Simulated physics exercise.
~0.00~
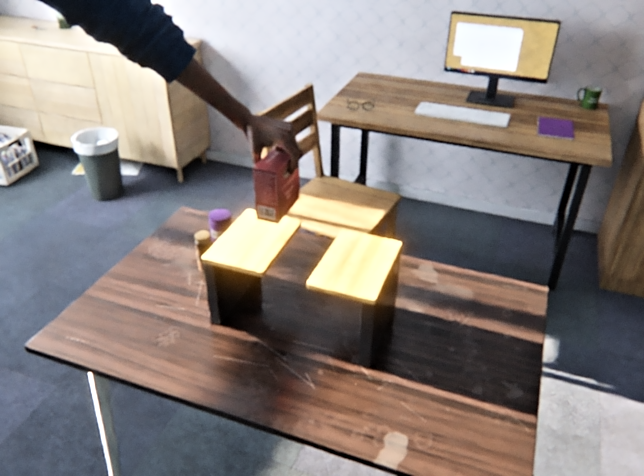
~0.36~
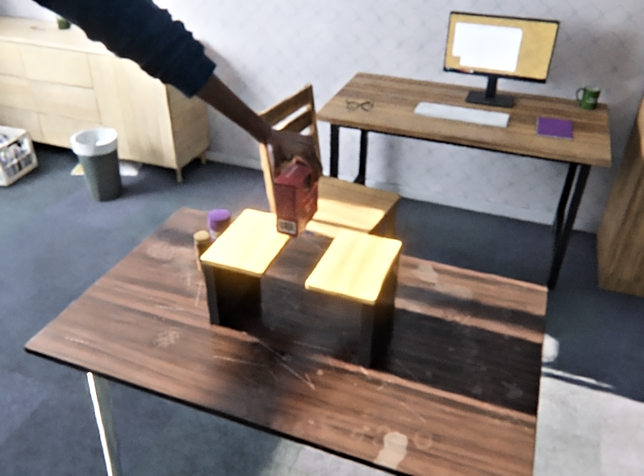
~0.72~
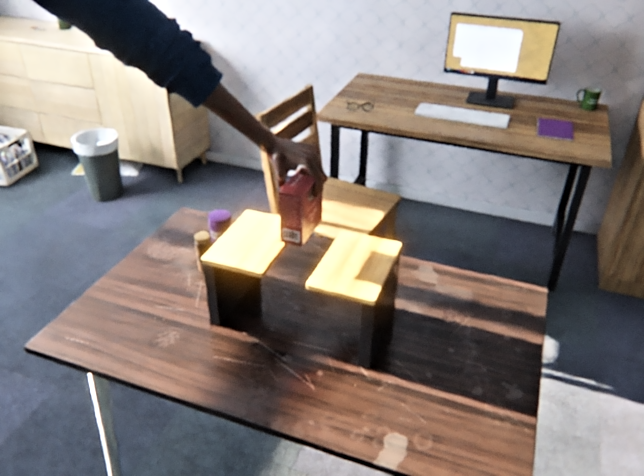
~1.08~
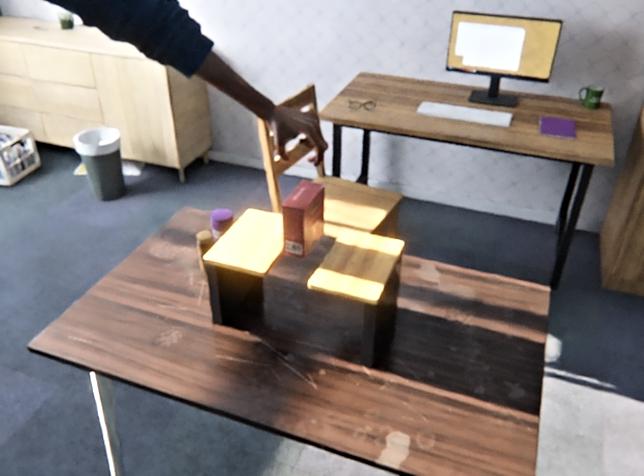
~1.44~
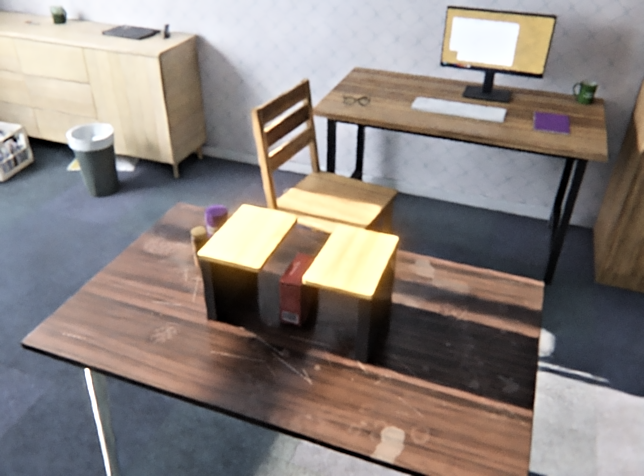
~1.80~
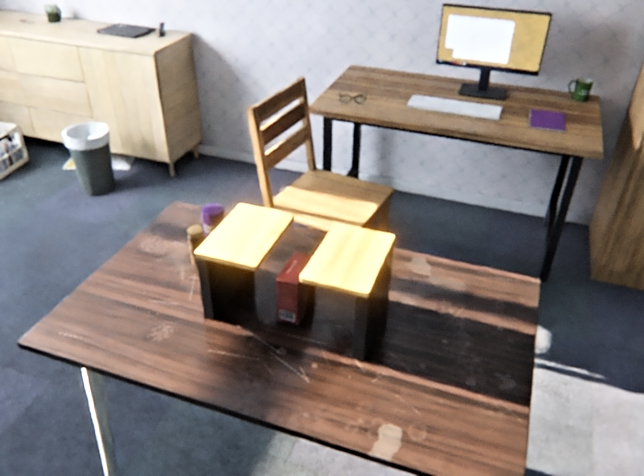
A dark-sleeved arm reaches in from the upper left, holding a small red packet upright above a stand with two pale wooden tops and a gap between them. The stand sits on a dark wood table in a room seen from above, with a purple jar and a brown shaker at its left, and a chair, desk and monitor behind. The hand carries the packet right and lowers it over the gap. The fingers let go and draw back, and the packet drops through. It ends upright between the dark supports, while the jar and shaker stay put.
